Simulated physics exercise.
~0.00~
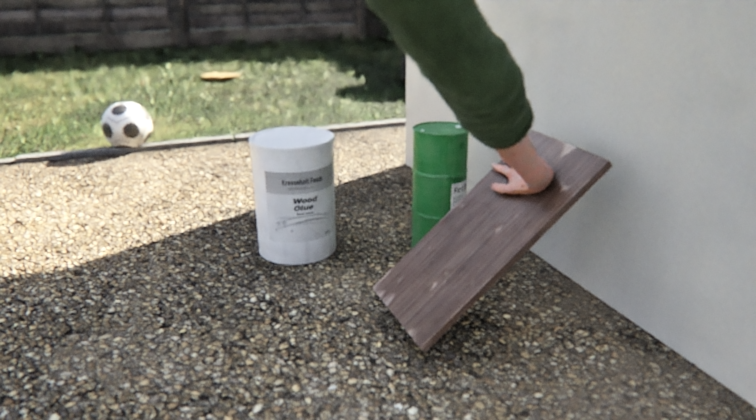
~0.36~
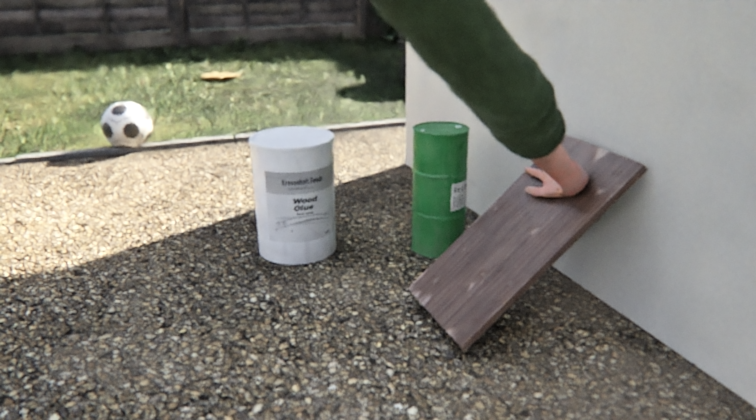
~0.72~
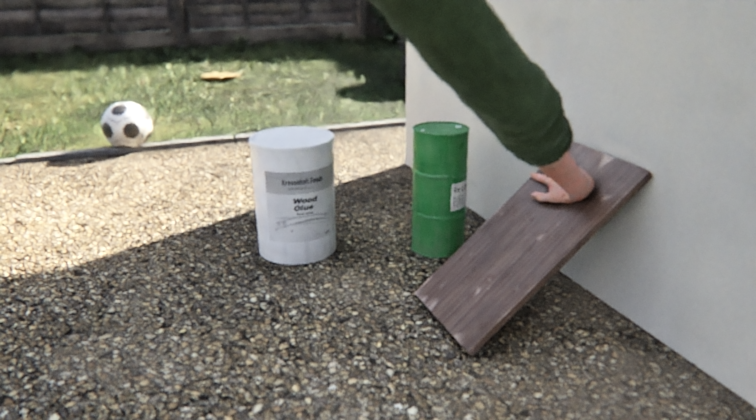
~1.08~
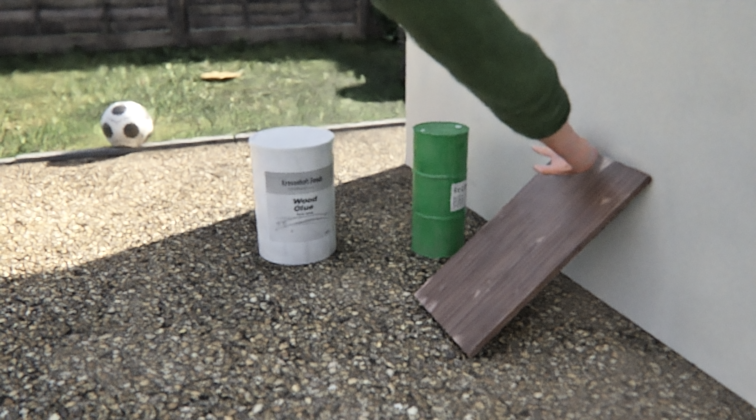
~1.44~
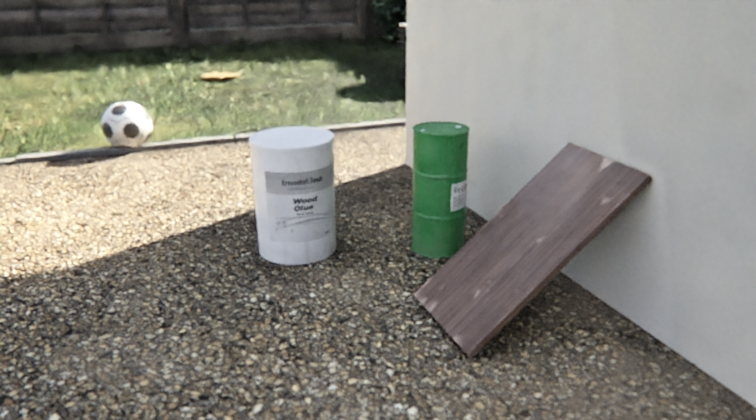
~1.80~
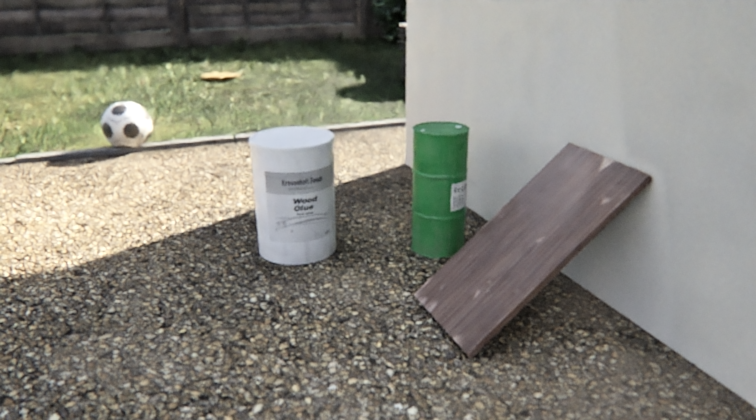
A hand leaning a brown board against a pale wall beside a green canister, then letting go as the board stays propped.
